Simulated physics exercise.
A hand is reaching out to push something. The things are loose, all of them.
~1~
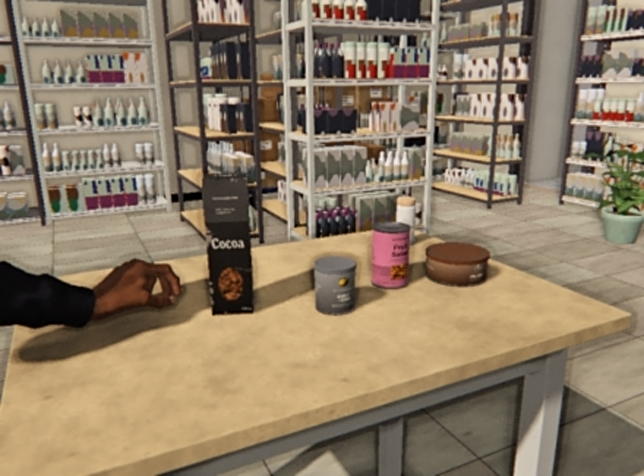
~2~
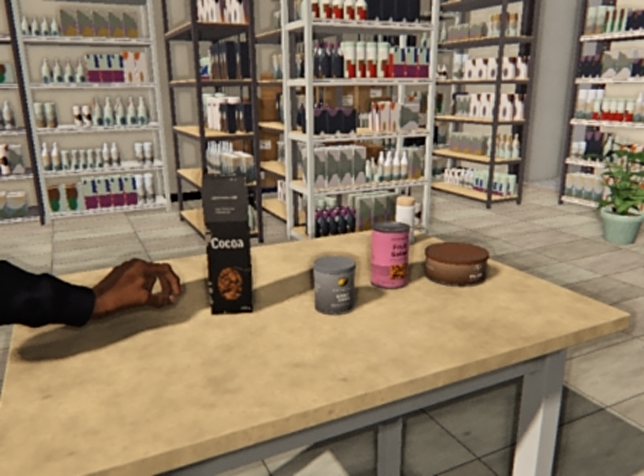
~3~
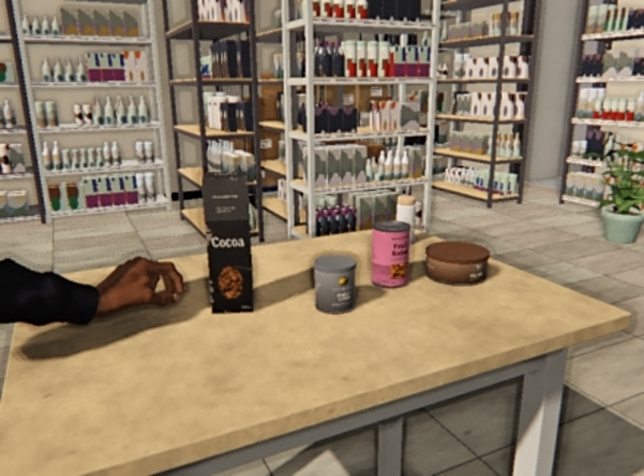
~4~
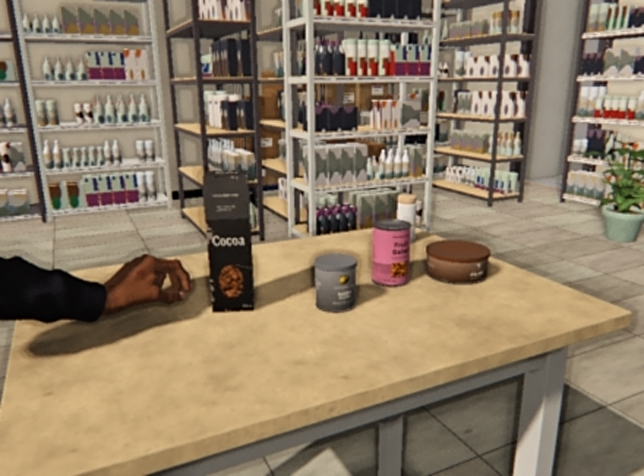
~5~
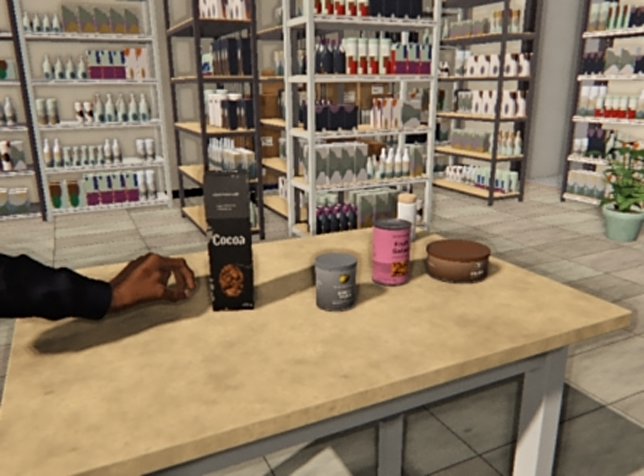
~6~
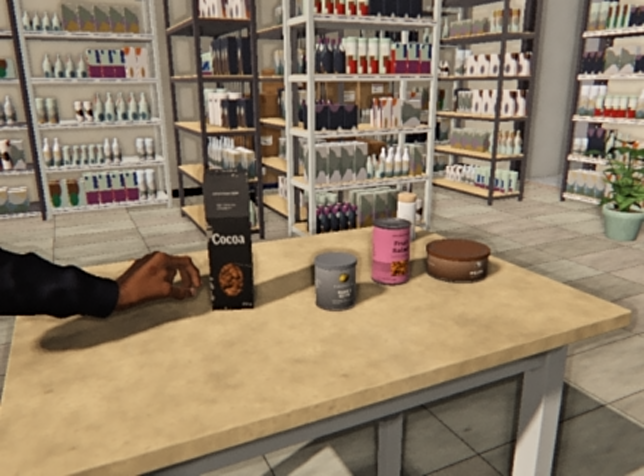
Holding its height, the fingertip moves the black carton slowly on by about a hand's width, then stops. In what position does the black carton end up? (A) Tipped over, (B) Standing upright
Answer: B.
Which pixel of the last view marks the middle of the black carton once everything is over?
Roughly (295, 236).
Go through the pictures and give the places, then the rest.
Black carton (230, 245), in the first frame.
Black carton (229, 244), in the second frame.
Black carton (230, 243), in the third frame.
Black carton (230, 242), in the fourth frame.
Black carton (231, 241), in the fifth frame.
Black carton (230, 240), in the sixth frame.
Then, 0.50 s after the last picture, black carton slid a little near (254, 238).
Then, 0.80 s after the last picture, black carton slid about its own width near (275, 237).
At rest, moved from the start, black carton. Seen from the same camera at the end, black carton near (295, 236).
